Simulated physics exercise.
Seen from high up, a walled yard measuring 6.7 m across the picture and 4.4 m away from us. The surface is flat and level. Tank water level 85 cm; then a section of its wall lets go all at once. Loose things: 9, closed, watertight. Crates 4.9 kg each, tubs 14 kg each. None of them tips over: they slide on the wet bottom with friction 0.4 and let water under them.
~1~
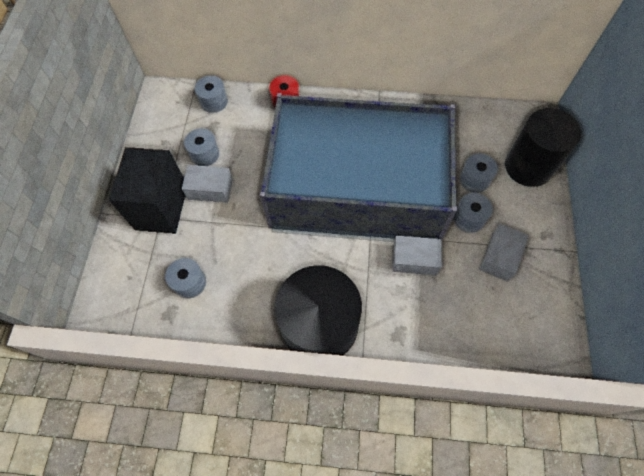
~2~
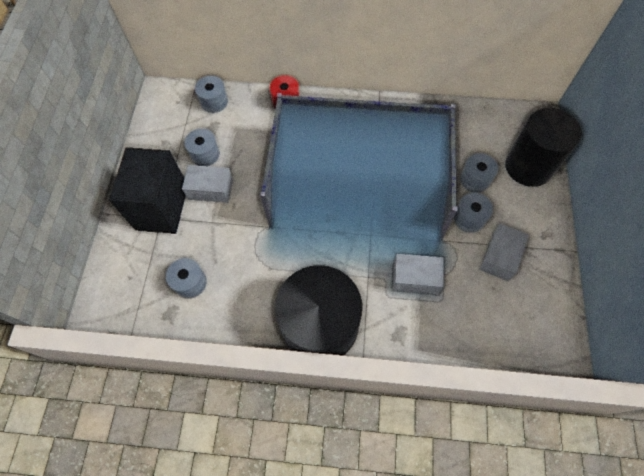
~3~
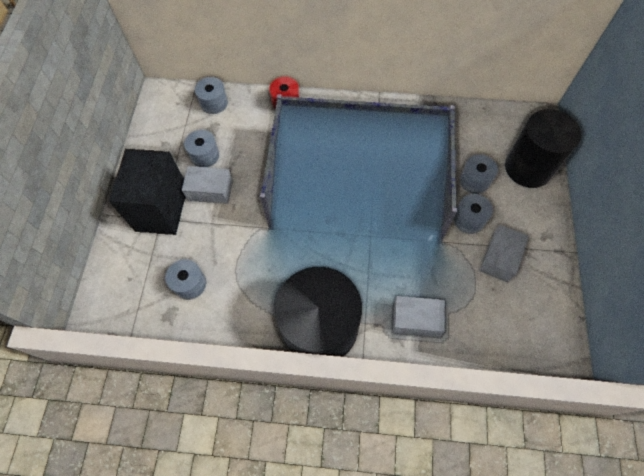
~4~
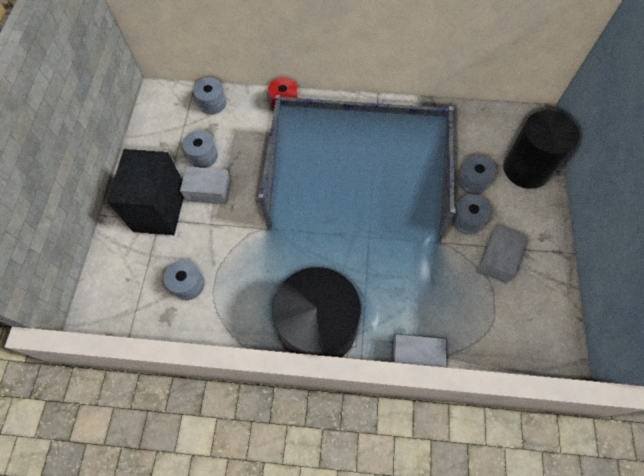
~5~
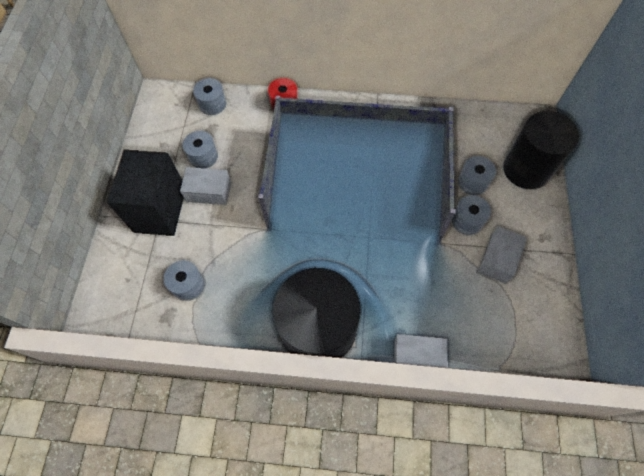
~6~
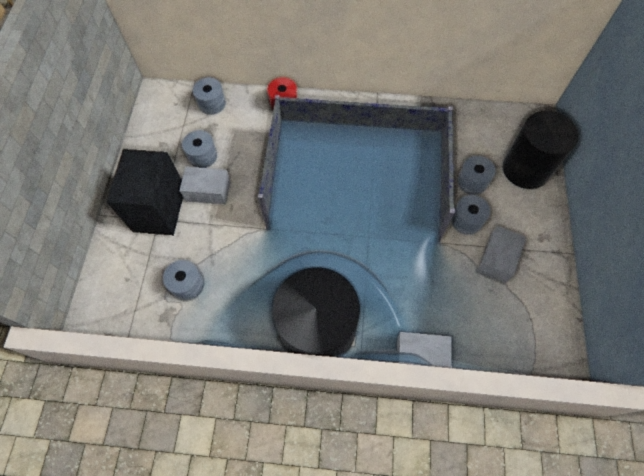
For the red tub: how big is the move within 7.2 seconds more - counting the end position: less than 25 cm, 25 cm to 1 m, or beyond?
It changes position somewhat.
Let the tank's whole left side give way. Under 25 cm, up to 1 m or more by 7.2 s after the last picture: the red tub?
So, for the red tub: It is carried a long way.
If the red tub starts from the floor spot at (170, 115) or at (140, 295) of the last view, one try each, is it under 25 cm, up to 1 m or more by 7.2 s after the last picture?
Results, in order: Borne far off, then borne far off.
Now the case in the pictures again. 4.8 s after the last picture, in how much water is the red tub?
Around 16 cm.
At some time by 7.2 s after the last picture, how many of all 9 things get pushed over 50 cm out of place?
I count 9.
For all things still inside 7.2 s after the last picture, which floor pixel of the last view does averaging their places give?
I'd put it close to (323, 149) in the last view.
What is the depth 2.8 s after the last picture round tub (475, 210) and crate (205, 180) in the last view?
Close to 9 and 2 centimetres.
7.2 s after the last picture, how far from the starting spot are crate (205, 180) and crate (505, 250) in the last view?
Taken in order, the shifts are 80 cm and 250 cm.
Then, 0.9 s after the last picture the red tub is near (282, 89), 0.0 m from its start, aground; 1 afloat.
Then, 2.8 s after the last picture the red tub is near (282, 89), 0.0 m from its start, aground; 3 afloat.
Then, 4.8 s after the last picture the red tub is near (275, 94), 0.2 m from its start, afloat; 7 afloat.
Then, 7.2 s after the last picture the red tub is near (250, 115), 0.7 m from its start, afloat; 9 afloat.
